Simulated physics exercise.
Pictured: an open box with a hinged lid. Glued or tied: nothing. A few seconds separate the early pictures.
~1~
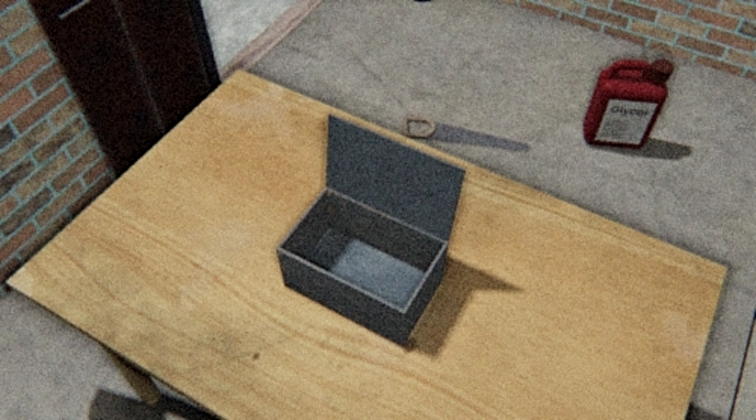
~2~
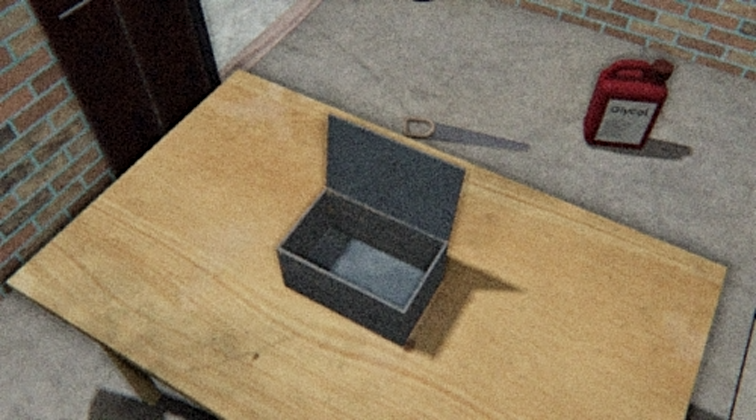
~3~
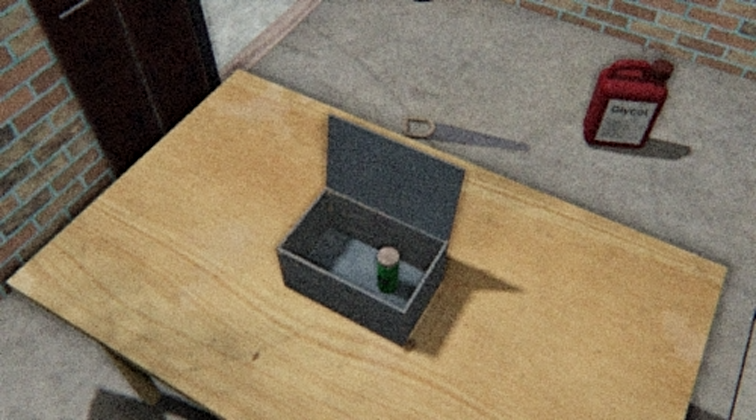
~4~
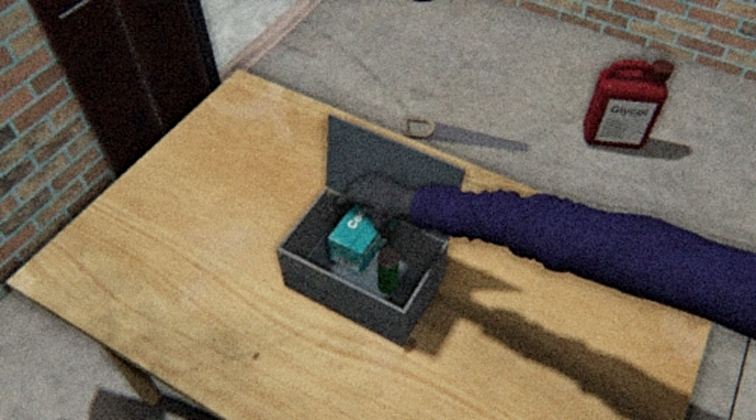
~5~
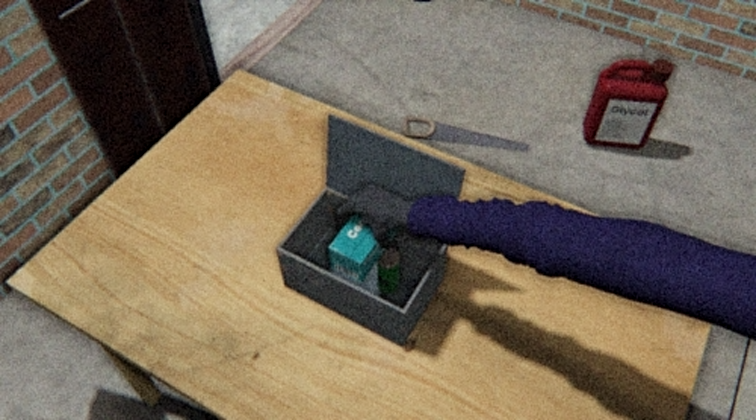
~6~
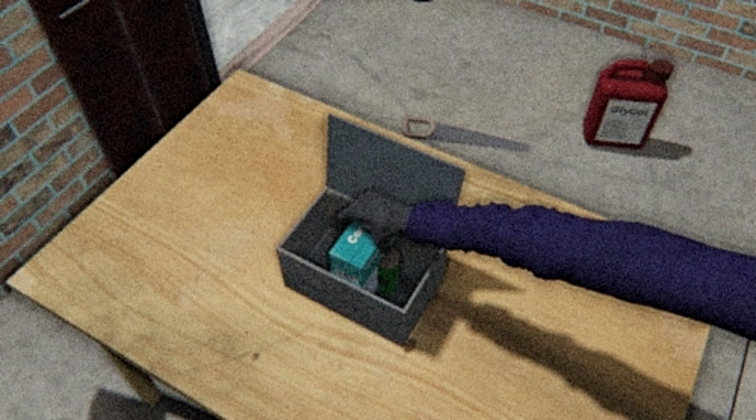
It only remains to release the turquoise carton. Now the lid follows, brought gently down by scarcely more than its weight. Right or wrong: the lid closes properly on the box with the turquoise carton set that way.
Right.
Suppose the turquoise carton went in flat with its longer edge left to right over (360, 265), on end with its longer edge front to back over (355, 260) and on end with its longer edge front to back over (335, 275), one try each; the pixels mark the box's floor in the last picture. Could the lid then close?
Try one: Closed. Try two: Not closed. Try three: Not closed.
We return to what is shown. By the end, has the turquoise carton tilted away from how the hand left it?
Observation: It tilts over.
Then, 0.40 s past the last view, turquoise carton on its side near (349, 258).
Then, 1.30 s past the last view, lid 79° above the rim; turquoise carton on its side near (346, 263).
Then, 1.70 s past the last view, lid 47° above the rim; turquoise carton on its side near (346, 263).
Then, 2.00 s past the last view, lid 10° above the rim; turquoise carton on its side near (346, 263).
Finally, lid shut; down or leaning hard in the box, turquoise carton; green shaker still in place. Final places as the last picture's camera would see them, turquoise carton near (346, 263).
